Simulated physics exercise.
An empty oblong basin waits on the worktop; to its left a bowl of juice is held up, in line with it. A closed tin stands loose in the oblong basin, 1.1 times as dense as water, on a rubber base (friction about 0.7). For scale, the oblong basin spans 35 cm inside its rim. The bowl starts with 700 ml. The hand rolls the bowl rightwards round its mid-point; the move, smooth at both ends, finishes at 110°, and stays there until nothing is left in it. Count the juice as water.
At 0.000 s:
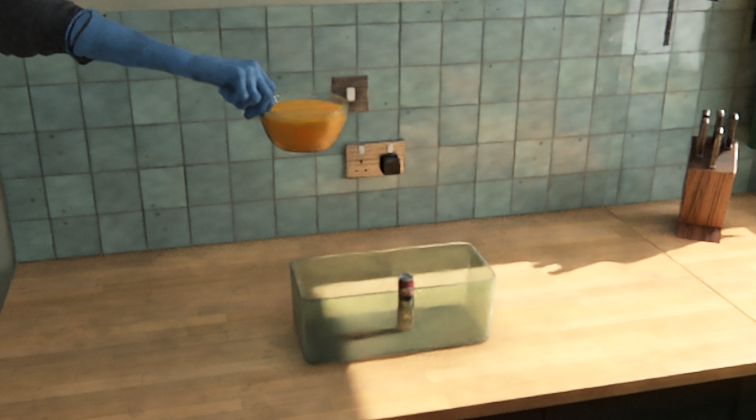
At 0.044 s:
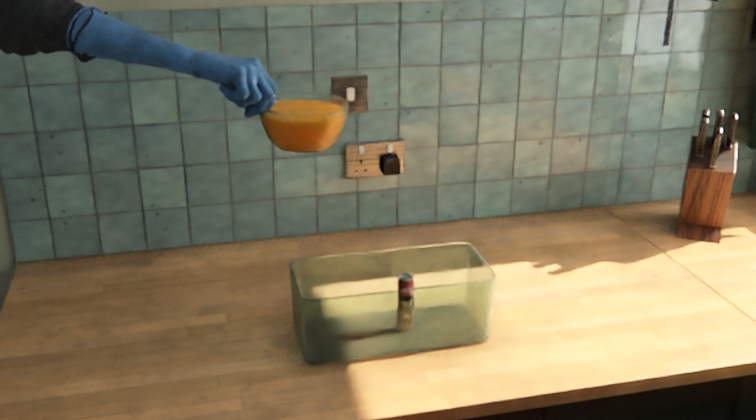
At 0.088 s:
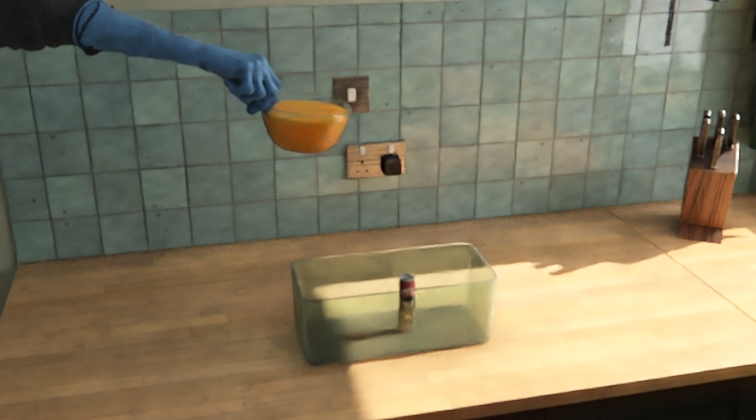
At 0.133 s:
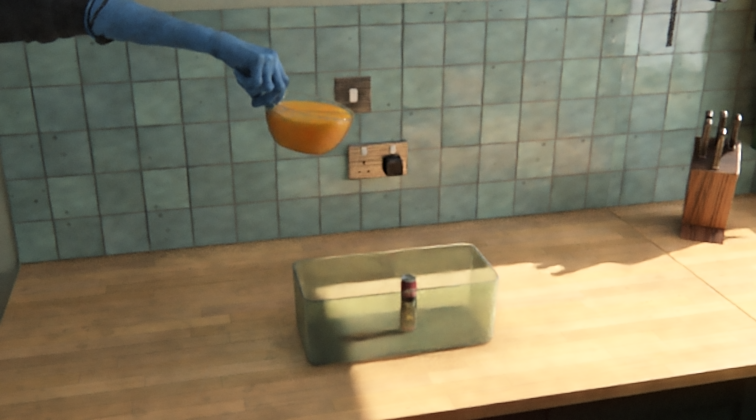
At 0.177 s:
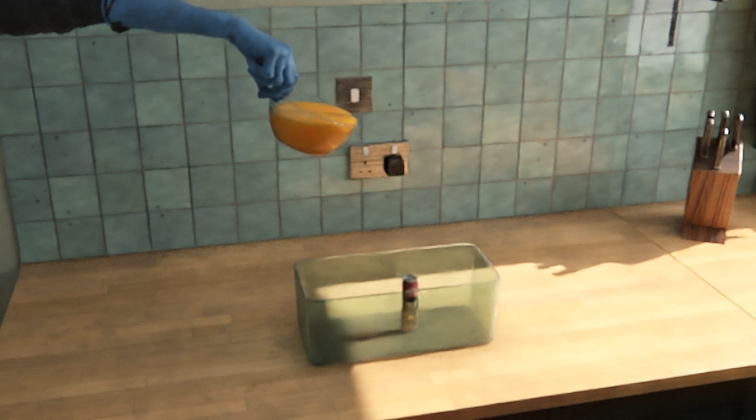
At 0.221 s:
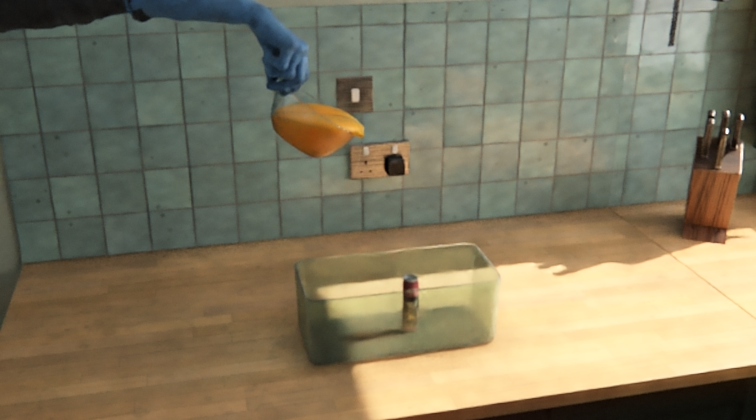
On a sunlit kitchen worktop, a blue-gloved hand tilts a bowl of orange liquid rightwards above a clear basin holding a small tin.
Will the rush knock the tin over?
It goes over.
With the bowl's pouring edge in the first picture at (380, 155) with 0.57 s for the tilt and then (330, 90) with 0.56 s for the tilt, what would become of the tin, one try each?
First it keeps standing; then it topples.
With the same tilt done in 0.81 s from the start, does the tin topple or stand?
Then it remains upright.
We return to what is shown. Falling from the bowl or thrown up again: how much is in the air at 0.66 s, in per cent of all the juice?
Some 9 per cent.
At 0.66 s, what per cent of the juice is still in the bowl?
Near 0 in a hundred.
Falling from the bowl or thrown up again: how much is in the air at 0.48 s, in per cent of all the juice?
About 80 per cent.
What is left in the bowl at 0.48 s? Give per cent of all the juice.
Some 9 per cent.
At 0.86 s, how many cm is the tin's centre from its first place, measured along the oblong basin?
About 4 cm.
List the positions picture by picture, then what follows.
In the first frame, it leans 0°; its right rim is at (347, 102); the juice meets the walls at (260, 112) and (343, 107); the oblong basin's rim runs from (295, 281) to (483, 260); the tin's top is at (406, 279).
In the second frame, it leans 2°; its right rim is at (347, 103); the juice meets the walls at (260, 111) and (344, 107).
In the third frame, it leans 6°; its right rim is at (350, 108); the juice meets the walls at (263, 110) and (347, 109).
In the fourth frame, it leans 14°; its right rim is at (353, 114); the juice meets the walls at (267, 109) and (350, 112).
In the fifth frame, it leans 24°; its right rim is at (355, 122); the juice meets the walls at (271, 110) and (352, 117); 2 per cent is over the edge.
In the sixth frame, it leans 36°; its right rim is at (354, 131); the juice meets the walls at (273, 112) and (345, 119); 9 per cent is over the edge.
Then, 0.48 s in, the tilt is 103° and 9 per cent is still to pour; the tin stands where it began.
Then, 0.66 s in, the tilt is 110° and 0 per cent is still to pour; the tin stands 1 cm from where it began.
Then, 0.86 s in, the tilt is 110° and 0 per cent is still to pour; the tin leans 21°.
Then, 1.07 s in, the tilt is 110° and 0 per cent is still to pour; the tin lies on its side.
Finally, the tin lies on its side.
